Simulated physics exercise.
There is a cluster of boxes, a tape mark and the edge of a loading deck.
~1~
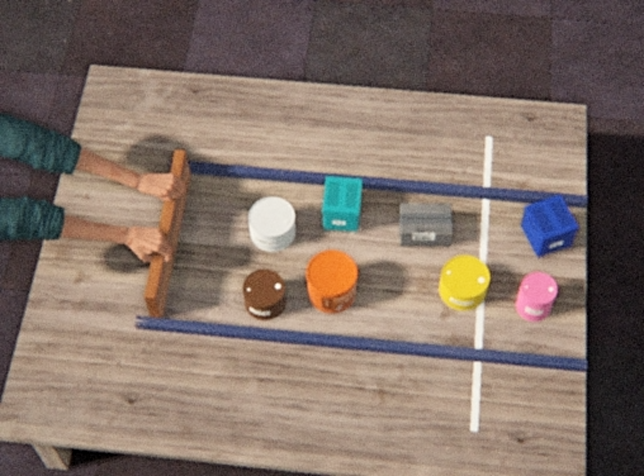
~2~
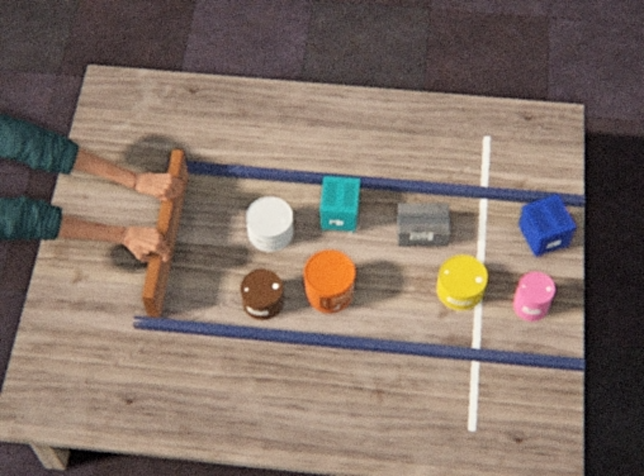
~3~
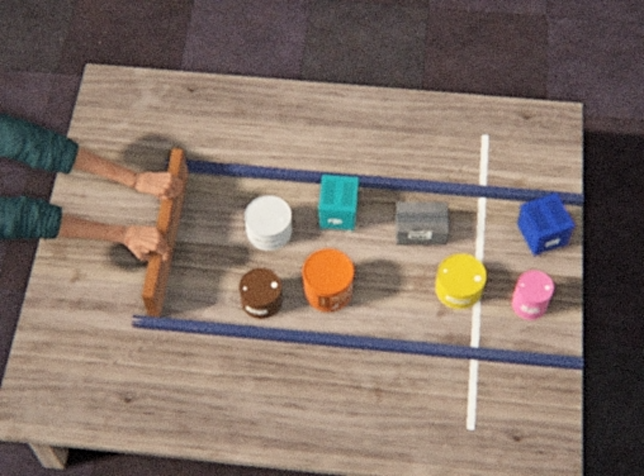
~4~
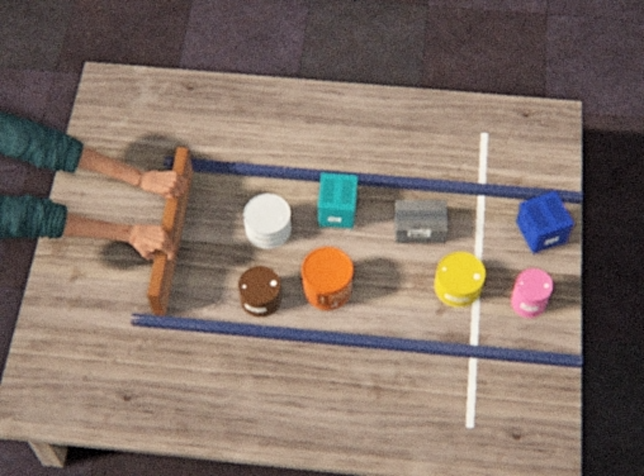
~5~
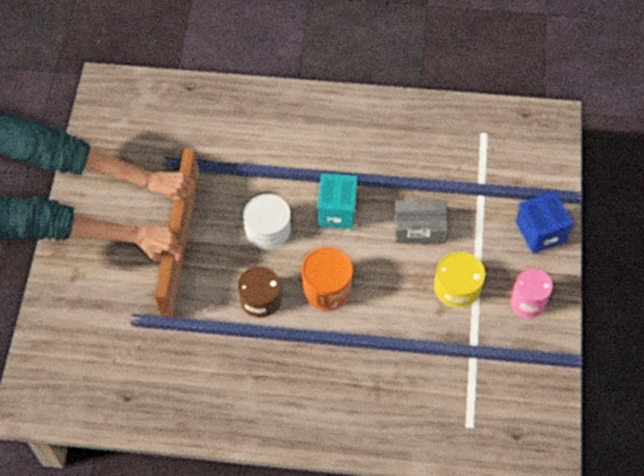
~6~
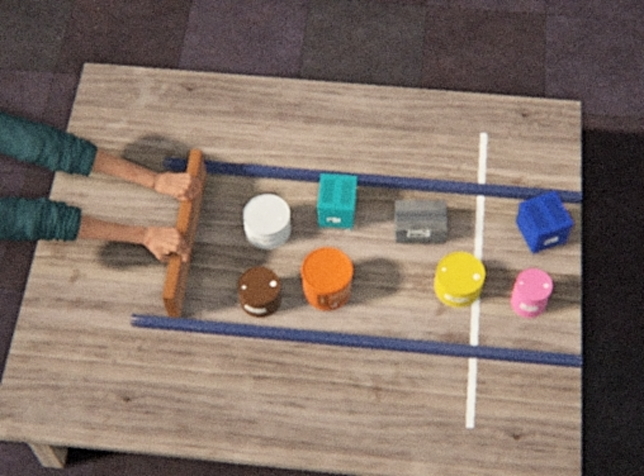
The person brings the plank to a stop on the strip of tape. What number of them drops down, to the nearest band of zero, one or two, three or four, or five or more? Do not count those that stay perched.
When it halts, one, or two, of them have come off.
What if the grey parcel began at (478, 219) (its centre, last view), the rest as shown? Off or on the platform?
It is safe.
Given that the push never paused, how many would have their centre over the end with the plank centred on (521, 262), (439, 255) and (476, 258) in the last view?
Result per place: 4; 0; 2.
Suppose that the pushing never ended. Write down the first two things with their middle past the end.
Counting earliest first, you get the blue tote, after which comes the pink canister.
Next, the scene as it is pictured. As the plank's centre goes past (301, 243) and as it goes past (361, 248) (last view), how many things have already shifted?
The count reaches 4 first and 5 second.
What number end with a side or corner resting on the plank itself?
It's 4.
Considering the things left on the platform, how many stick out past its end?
Overhang count: 0.
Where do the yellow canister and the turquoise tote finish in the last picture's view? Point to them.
(551, 289), and the other (501, 203).
Soon after, none off yet; blue tote at rest near (543, 223); pink canister at rest near (531, 293); yellow canister at rest near (459, 279).
After that, none off yet; blue tote moving near (547, 224); pink canister displaced a little near (538, 295); yellow canister displaced about its own width near (497, 284).
In the end, the number that fall off is one or two; gone, pink canister and blue tote.
